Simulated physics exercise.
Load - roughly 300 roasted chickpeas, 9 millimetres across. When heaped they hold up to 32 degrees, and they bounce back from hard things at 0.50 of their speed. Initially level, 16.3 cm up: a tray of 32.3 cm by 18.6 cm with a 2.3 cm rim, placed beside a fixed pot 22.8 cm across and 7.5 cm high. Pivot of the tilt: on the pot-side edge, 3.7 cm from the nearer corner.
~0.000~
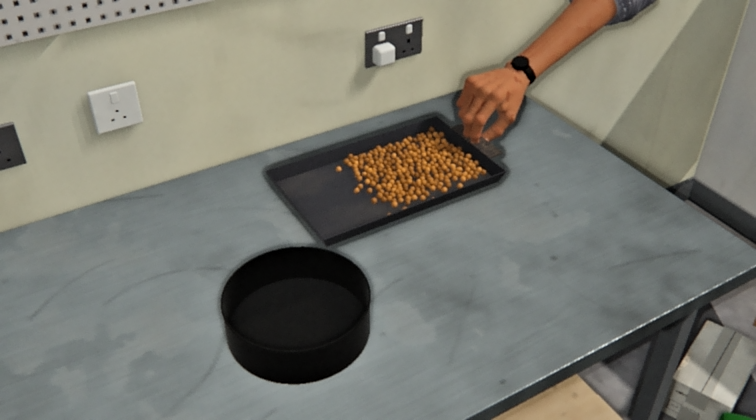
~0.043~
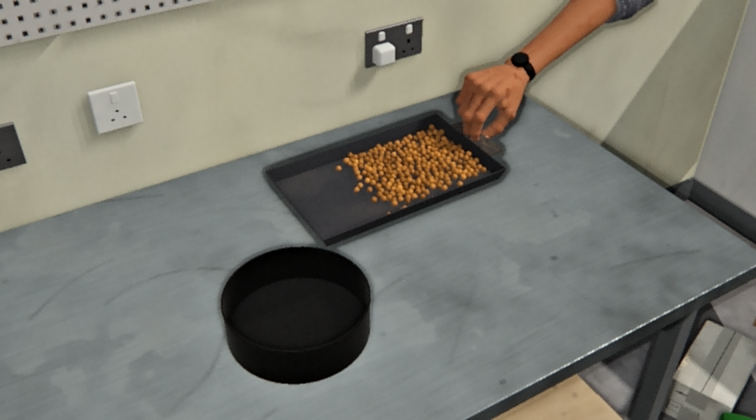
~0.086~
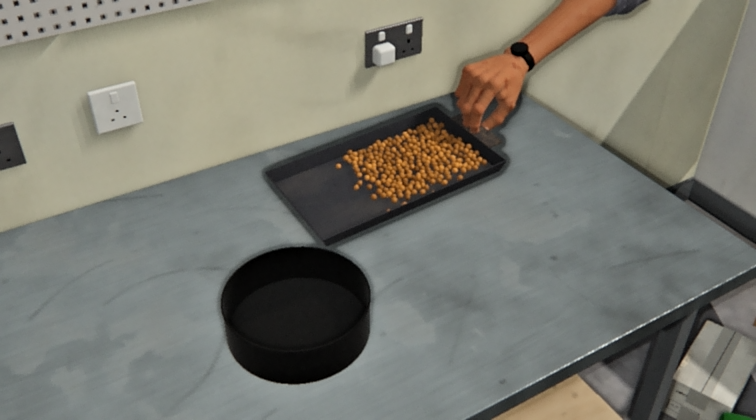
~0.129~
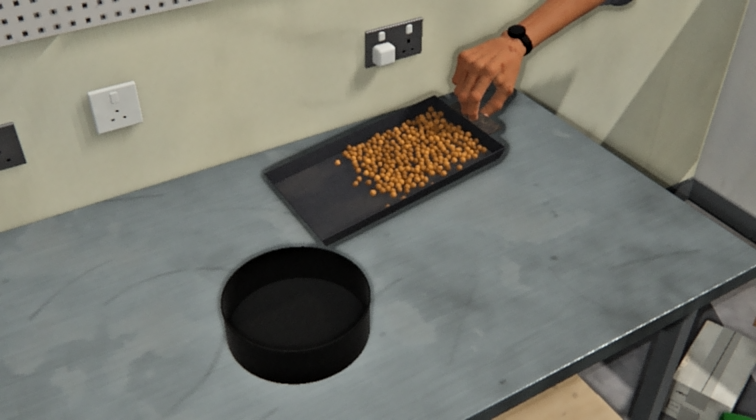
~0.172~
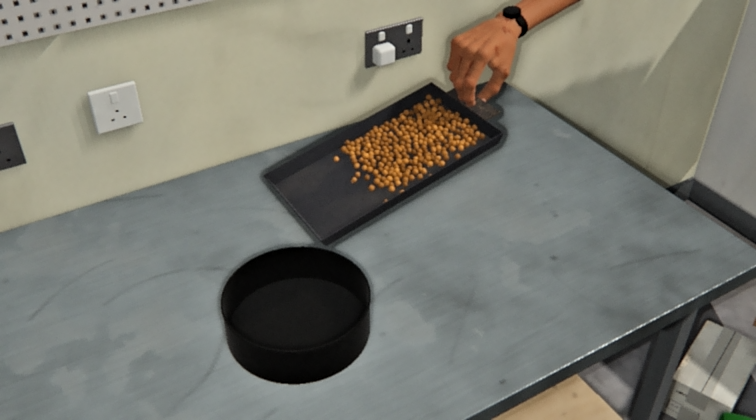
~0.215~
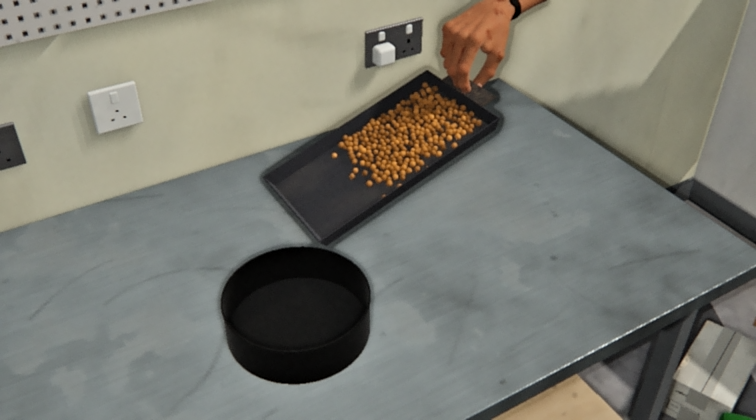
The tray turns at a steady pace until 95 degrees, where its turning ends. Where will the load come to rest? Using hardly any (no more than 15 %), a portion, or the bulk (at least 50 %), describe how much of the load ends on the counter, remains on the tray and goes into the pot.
Counter: The bulk, tray: Hardly any, pot: A portion.
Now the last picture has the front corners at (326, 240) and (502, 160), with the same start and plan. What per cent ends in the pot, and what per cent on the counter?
In the pot: 65 per cent; on the counter: 35 per cent.
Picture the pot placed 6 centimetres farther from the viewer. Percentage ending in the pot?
In that case some 75 per cent.
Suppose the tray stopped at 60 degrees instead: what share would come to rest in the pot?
Around 20 in a hundred.
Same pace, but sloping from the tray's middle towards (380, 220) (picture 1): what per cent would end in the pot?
I'd say close to 85 %.
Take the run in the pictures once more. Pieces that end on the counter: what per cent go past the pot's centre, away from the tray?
Estimate: Roughly 90 per cent of the pieces.
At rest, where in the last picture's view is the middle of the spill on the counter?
(203, 283).
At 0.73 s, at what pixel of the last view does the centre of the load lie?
Near pixel (257, 224).
Then, at 0.52 s, tilt 56 degrees; the tray holds 100 %, the pot 0 %.
After 0.73 s, tilt 82 degrees; the tray holds 40 %, the pot 5 %.
Then, at 1.05 s, tilt 95 degrees; the tray holds 0 %, the pot 35 %.
By 1.7 s all is still; counter 65 %, tray 0 %, pot 35 %.
